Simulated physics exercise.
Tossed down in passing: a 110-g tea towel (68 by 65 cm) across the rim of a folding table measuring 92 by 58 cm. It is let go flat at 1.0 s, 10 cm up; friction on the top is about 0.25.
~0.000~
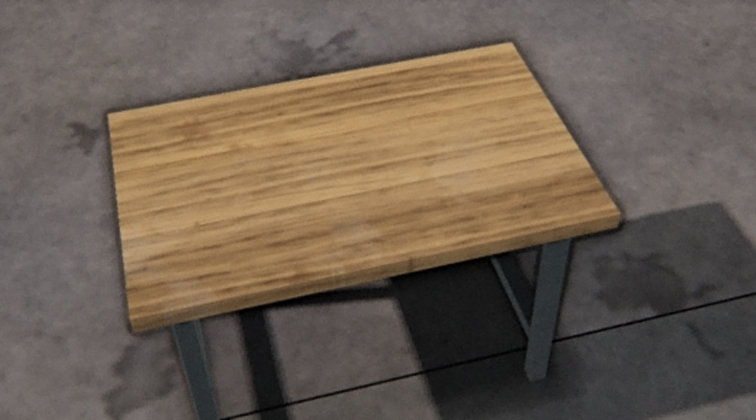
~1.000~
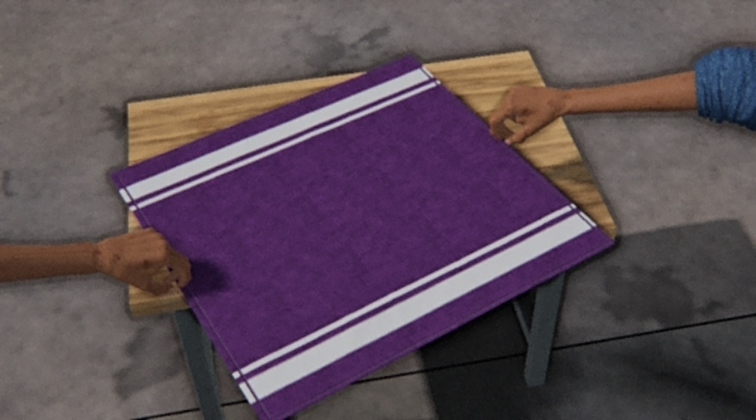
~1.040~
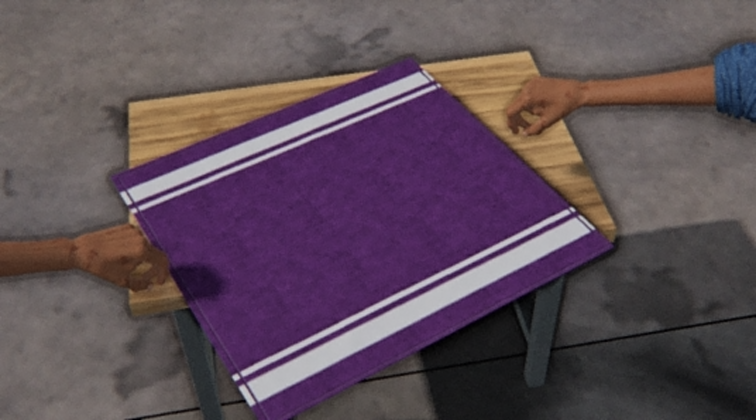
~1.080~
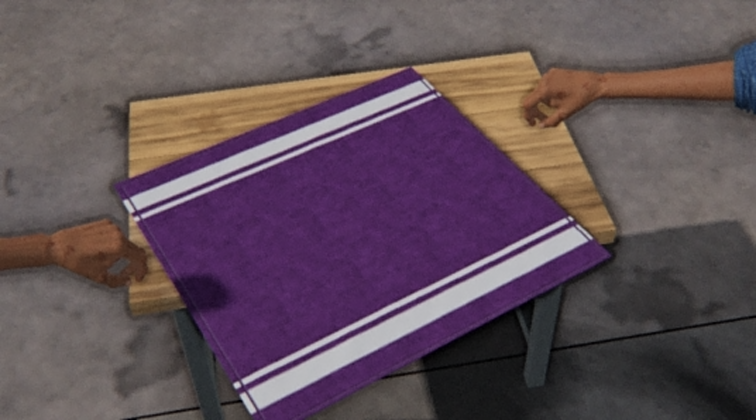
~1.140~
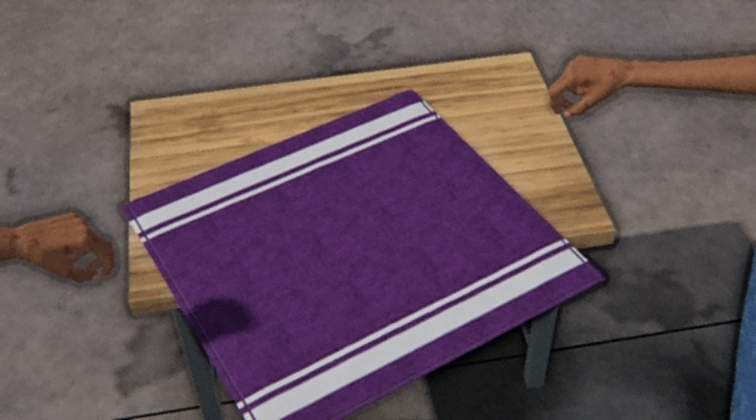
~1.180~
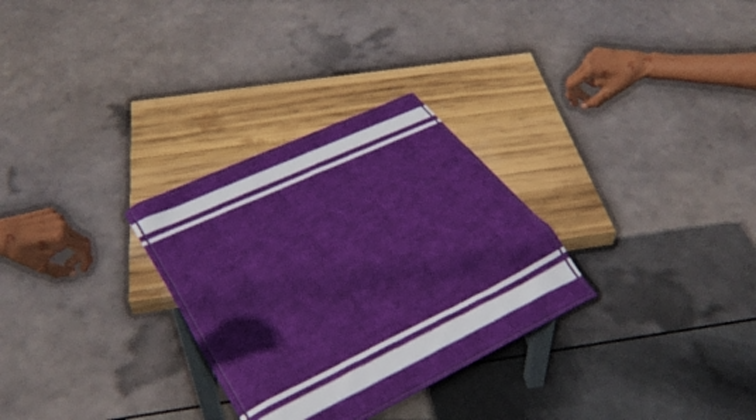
At first, a wooden-topped table stands bare on a grey floor. Then two hands hold a purple cloth with white stripes flat and askew over it, let go and draw back to the left and right, while the cloth shifts slightly toward the near side, its near right corner bending downward.
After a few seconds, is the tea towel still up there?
Outcome: The tea towel falls off.
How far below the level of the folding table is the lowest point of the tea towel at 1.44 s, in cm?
Some 44 cm.
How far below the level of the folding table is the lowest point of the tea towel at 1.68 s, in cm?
Some 56 cm.
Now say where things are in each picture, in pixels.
The bare folding table, in the first frame.
Tea towel corners (110, 175) (410, 56) (615, 244), in the second frame.
Tea towel corners (111, 177) (411, 59), in the third frame.
Tea towel corners (114, 185) (411, 67), in the fourth frame.
Tea towel corners (122, 207) (412, 90), in the fifth frame.
Tea towel corners (126, 214) (412, 93), in the sixth frame.
At 1.4 s, 45 % of the tea towel is still over the top.
At 1.7 s, 10 % of the tea towel is still over the top.
At 1.9 s, 0 % of the tea towel is still over the top.
At 2.2 s, 0 % of the tea towel is still over the top.
At 4.4 s, 0 % of the tea towel is still over the top.
